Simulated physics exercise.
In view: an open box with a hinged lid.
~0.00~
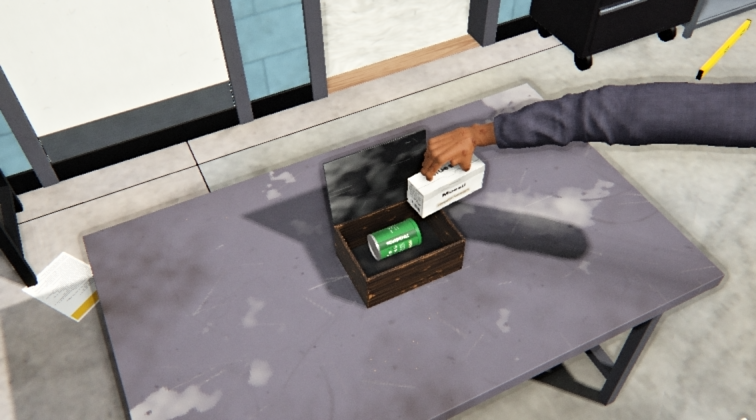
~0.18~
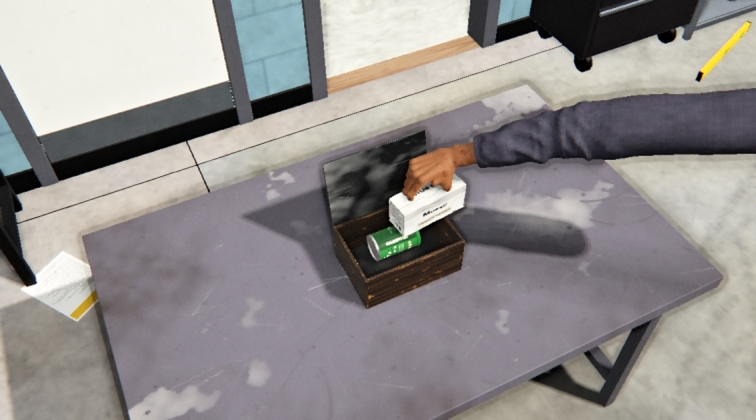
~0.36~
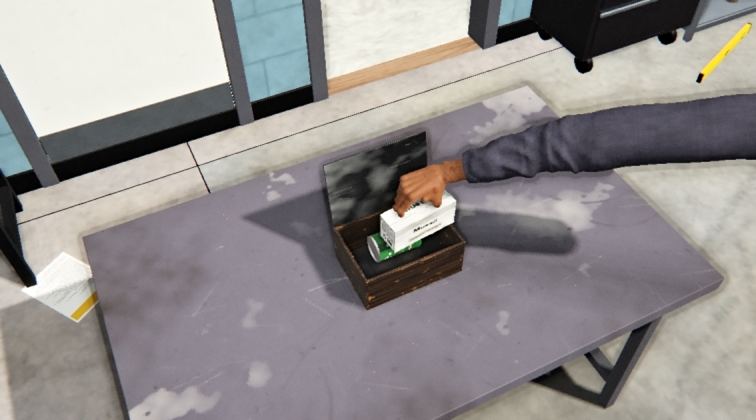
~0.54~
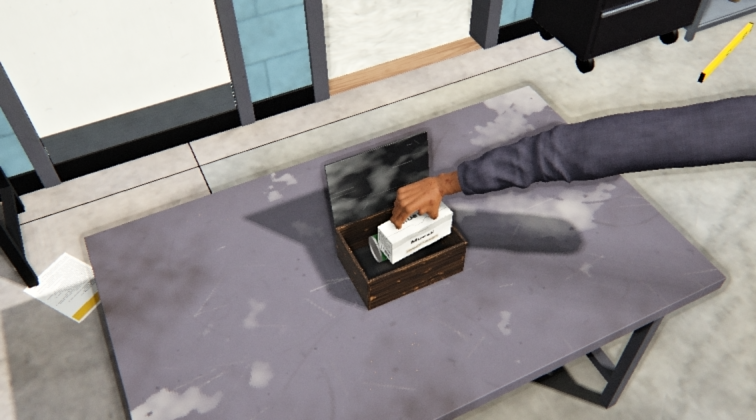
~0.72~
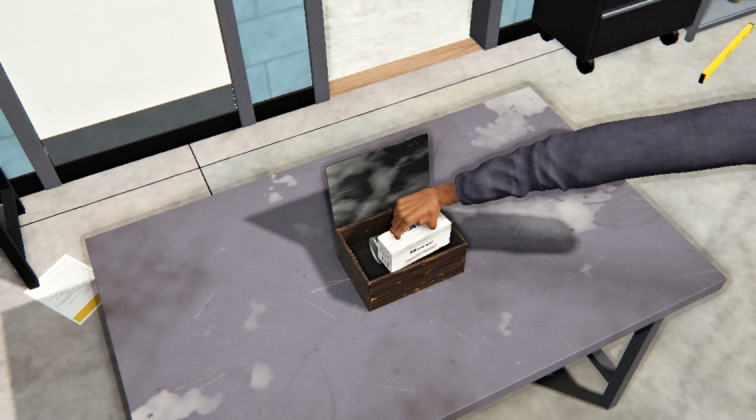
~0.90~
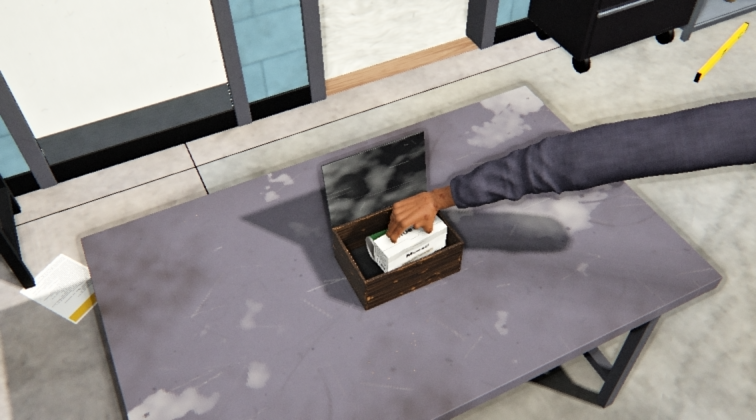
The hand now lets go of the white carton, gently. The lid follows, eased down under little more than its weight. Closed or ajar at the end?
In the end the lid closes.
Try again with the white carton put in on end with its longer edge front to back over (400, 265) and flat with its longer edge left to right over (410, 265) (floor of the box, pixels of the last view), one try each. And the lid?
In the first case it is held up; in the second case it shuts flat.
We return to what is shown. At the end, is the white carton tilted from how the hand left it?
It keeps its pose.
After 2.20 s, lid 77° above the rim; white carton shifted a little near (410, 262).
After 3.00 s, lid 27° above the rim; white carton shifted a little near (410, 262).
In the end (6.5 s), lid shut; moved from the start, white carton; green tin unmoved. At the end, from the last picture's camera, white carton near (410, 262).
